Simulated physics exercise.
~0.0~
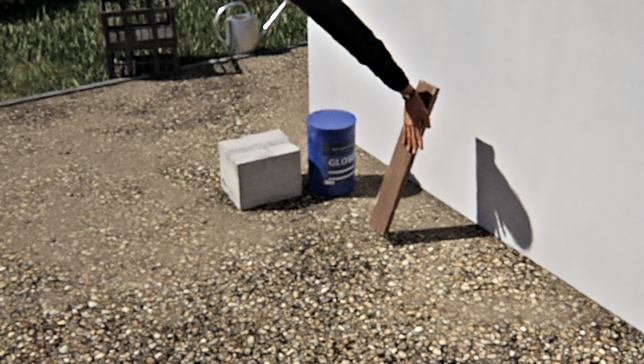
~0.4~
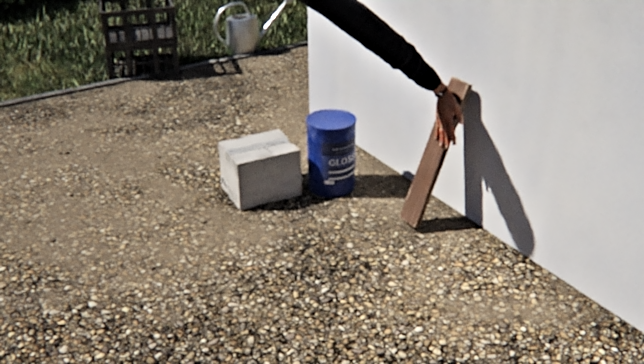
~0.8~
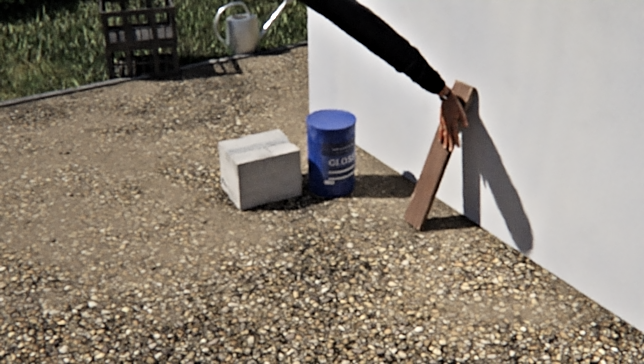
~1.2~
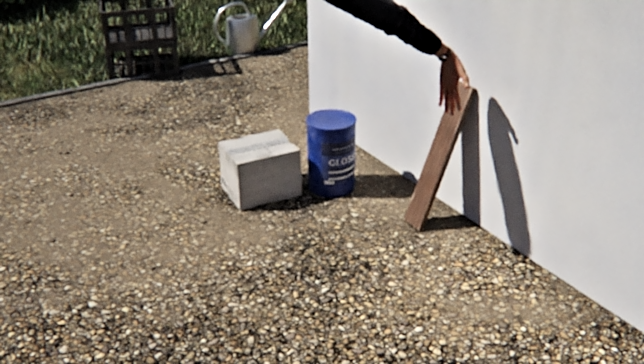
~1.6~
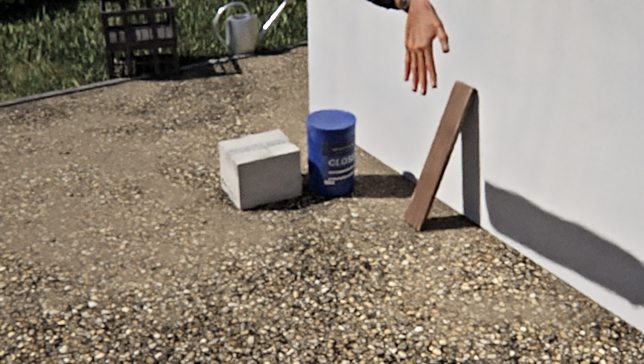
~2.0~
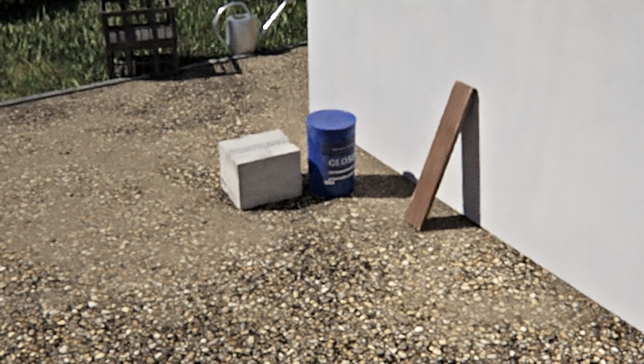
Brown plank being leaned against a white wall by a hand, then staying propped beside a blue pail after the hand withdraws.
